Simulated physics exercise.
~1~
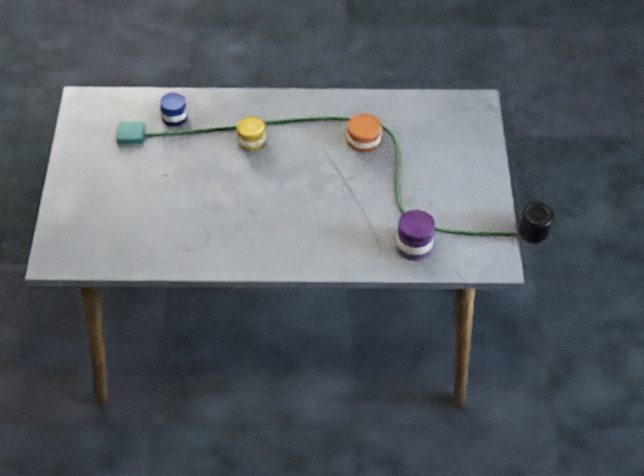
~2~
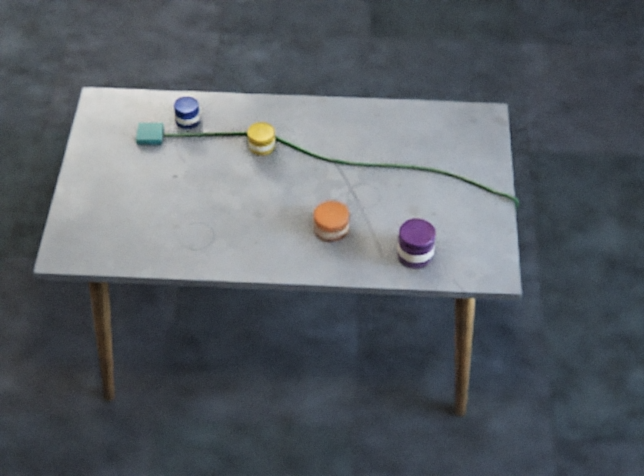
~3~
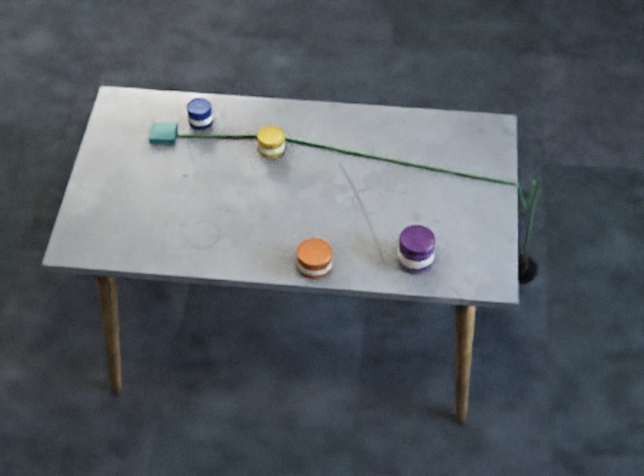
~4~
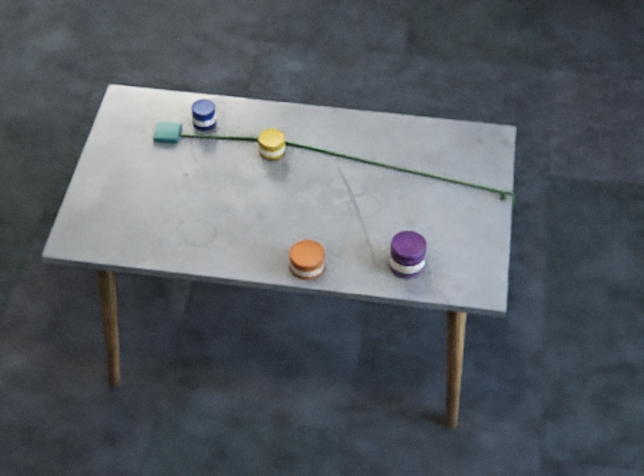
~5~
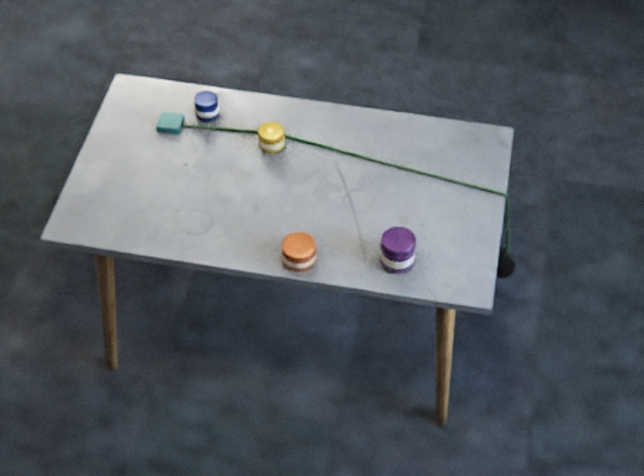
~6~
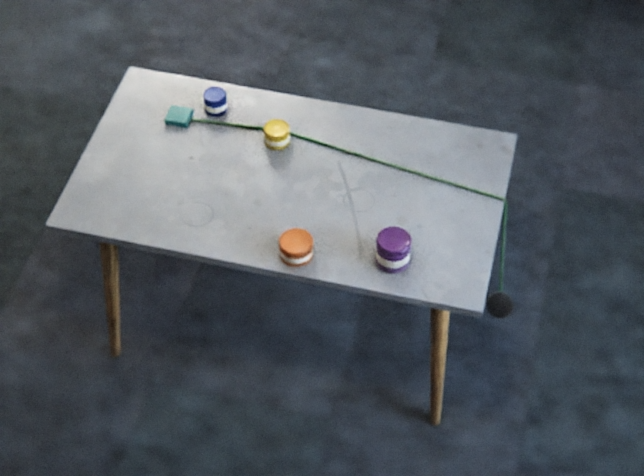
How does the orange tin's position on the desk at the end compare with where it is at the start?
At the start the orange tin is toward the far side of the desk, to the right of the yellow tin. At the end it is close to the near edge, just left of the purple canister.
